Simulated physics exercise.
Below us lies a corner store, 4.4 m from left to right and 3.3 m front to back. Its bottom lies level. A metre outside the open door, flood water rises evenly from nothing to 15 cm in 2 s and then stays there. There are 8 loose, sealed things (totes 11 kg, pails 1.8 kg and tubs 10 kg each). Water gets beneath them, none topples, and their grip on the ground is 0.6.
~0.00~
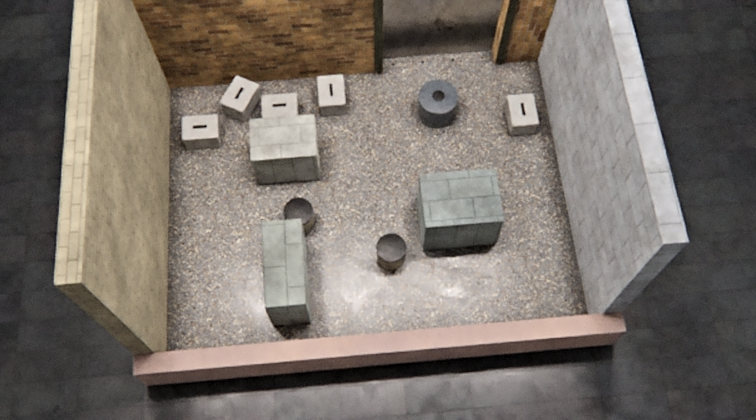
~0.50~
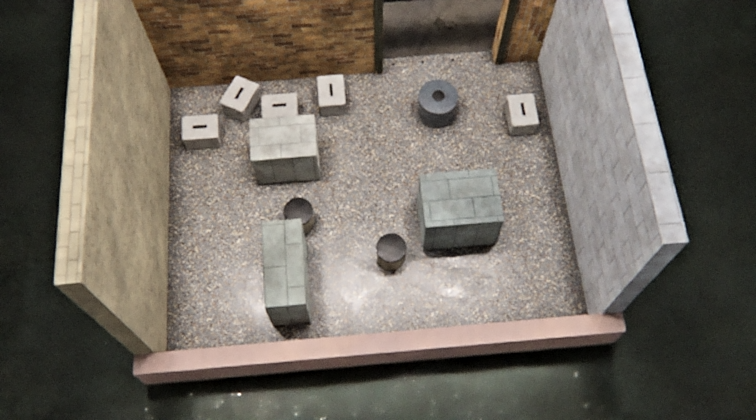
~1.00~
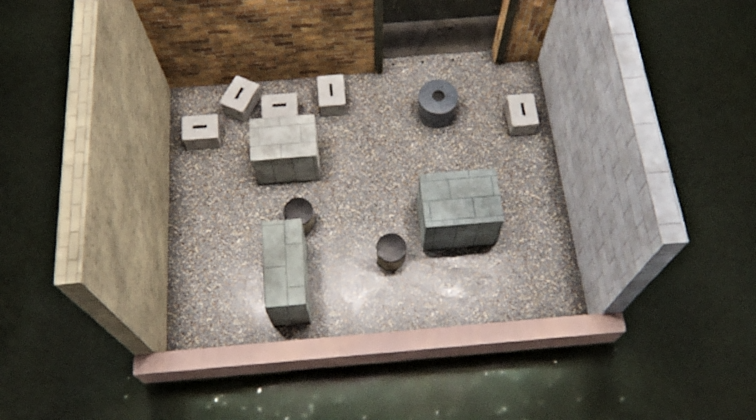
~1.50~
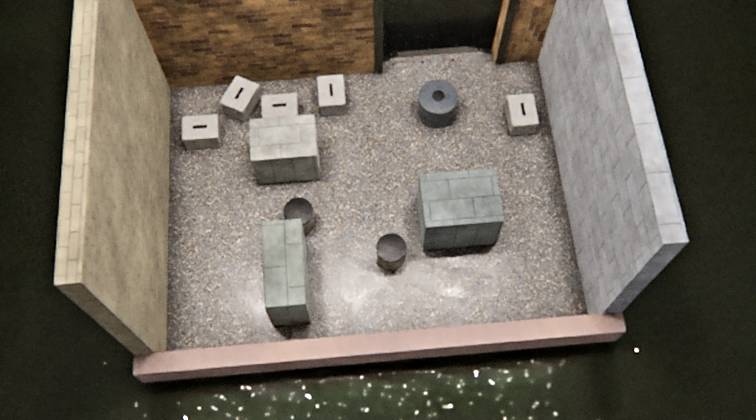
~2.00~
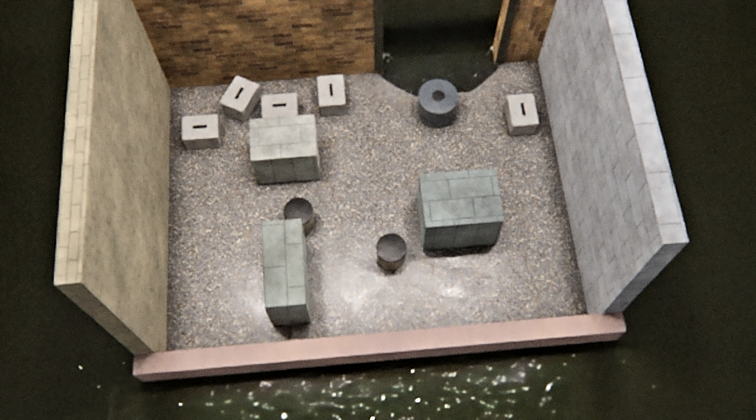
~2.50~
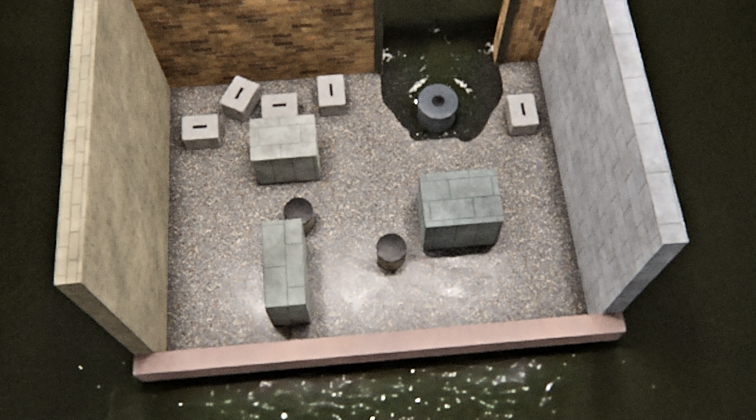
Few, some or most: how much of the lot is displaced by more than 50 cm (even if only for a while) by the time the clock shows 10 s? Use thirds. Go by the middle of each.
That comes to one to two thirds.
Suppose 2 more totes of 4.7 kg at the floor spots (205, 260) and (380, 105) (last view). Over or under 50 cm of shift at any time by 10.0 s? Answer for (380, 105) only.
It is under.
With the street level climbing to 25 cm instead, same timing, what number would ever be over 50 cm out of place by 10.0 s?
Then 8.
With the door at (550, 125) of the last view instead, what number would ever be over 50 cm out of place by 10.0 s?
In that case 6 of them.
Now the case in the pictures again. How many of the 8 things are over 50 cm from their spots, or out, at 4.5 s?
1 of them.
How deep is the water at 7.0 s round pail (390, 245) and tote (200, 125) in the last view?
About 6 and 1 cm.
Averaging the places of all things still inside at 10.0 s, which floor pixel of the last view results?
Near (300, 153).
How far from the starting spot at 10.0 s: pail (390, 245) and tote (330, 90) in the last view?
In that order: 60 cm, 0 cm.
After 3.5 s 1 of 8 are over 50 cm from their spots; 0 afloat.
After 4.5 s 1 of 8 are over 50 cm from their spots; 0 afloat.
After 7.0 s 2 of 8 are over 50 cm from their spots; 2 afloat.
After 10.0 s 3 of 8 are over 50 cm from their spots, and 3 have been at some point; 2 afloat.
